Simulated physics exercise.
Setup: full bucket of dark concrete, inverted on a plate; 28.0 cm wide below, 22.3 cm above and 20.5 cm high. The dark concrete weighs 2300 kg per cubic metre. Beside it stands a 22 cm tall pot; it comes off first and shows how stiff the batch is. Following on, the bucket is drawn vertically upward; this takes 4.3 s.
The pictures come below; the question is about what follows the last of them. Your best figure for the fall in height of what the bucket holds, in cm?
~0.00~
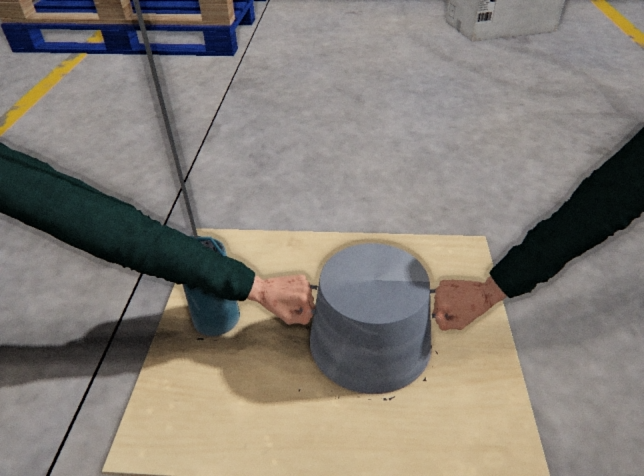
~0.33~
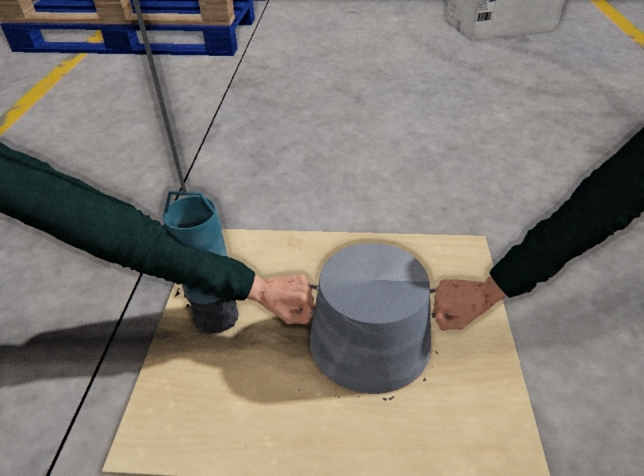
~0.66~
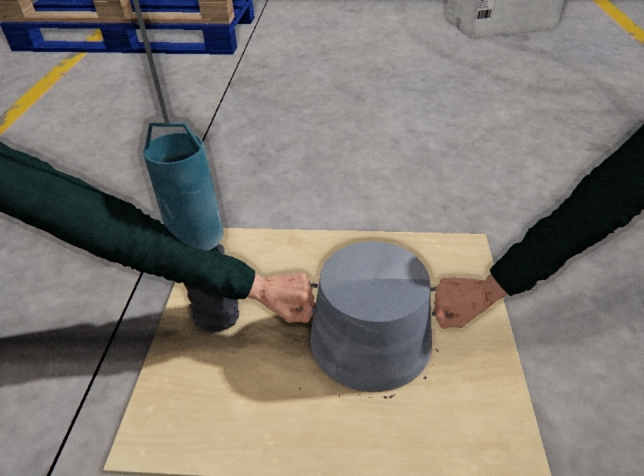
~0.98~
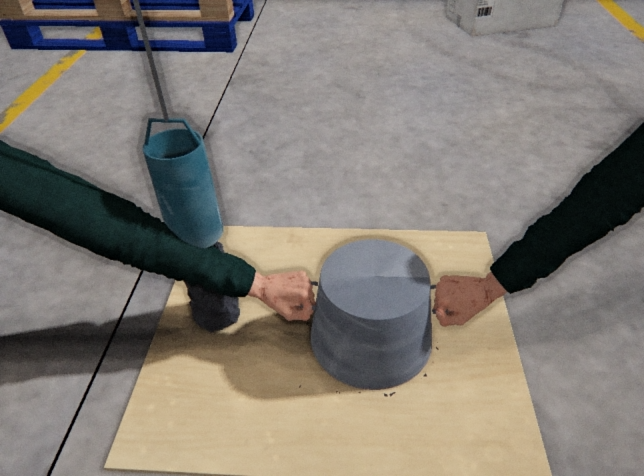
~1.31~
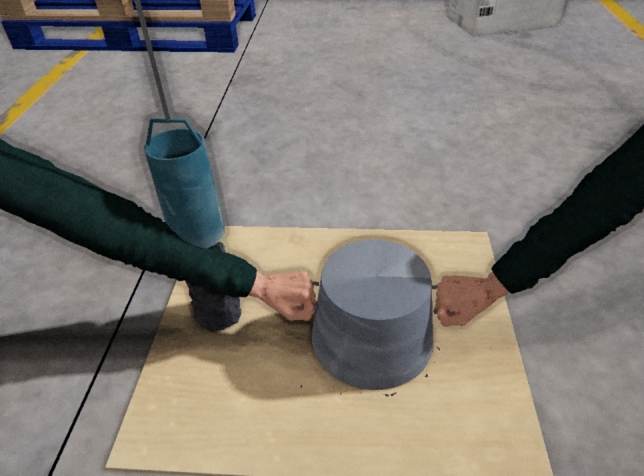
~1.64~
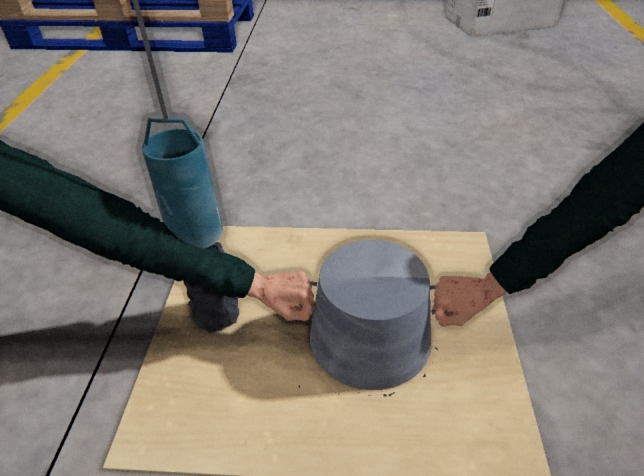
You can expect around 0 cm.
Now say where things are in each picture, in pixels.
In the first frame, middle of the pot's mouth at (201, 255), still down; middle of the bucket's top at (374, 281), not yet moved.
In the second frame, middle of the pot's mouth at (190, 213), raised 12 cm; middle of the bucket's top at (374, 281), not yet moved.
In the third frame, middle of the pot's mouth at (174, 149), raised 27 cm; the pot's heap 21 cm high and 11 cm wide, top at (202, 256); middle of the bucket's top at (375, 279), not yet moved.
In the fourth frame, middle of the pot's mouth at (173, 145), raised 27 cm; the pot's heap 21 cm high and 11 cm wide, top at (202, 254); middle of the bucket's top at (375, 277), not yet moved.
In the fifth frame, middle of the pot's mouth at (175, 145), raised 27 cm; the pot's heap 21 cm high and 11 cm wide, top at (203, 254); middle of the bucket's top at (376, 277), not yet moved.
In the sixth frame, middle of the pot's mouth at (173, 145), raised 27 cm; the pot's heap 21 cm high and 11 cm wide, top at (201, 255); middle of the bucket's top at (374, 277), not yet moved.
After 2.7 s, the bucket is up 4.7 cm; the dark concrete has come down 0.1 cm to 20 cm and is 28 cm wide.
After 3.8 s, the bucket is up 13 cm; the dark concrete has come down 0.1 cm to 20 cm and is 28 cm wide.
After 4.9 s, the bucket is up 21 cm; the dark concrete has come down 0.1 cm to 20 cm and is 28 cm wide.
After 6.2 s, the bucket is clear; the dark concrete has come down 0.1 cm to 20 cm and is 28 cm wide.
After 6.6 s, at rest, the bucket is clear; the dark concrete has come down 0.1 cm to 20 cm and is 28 cm wide.
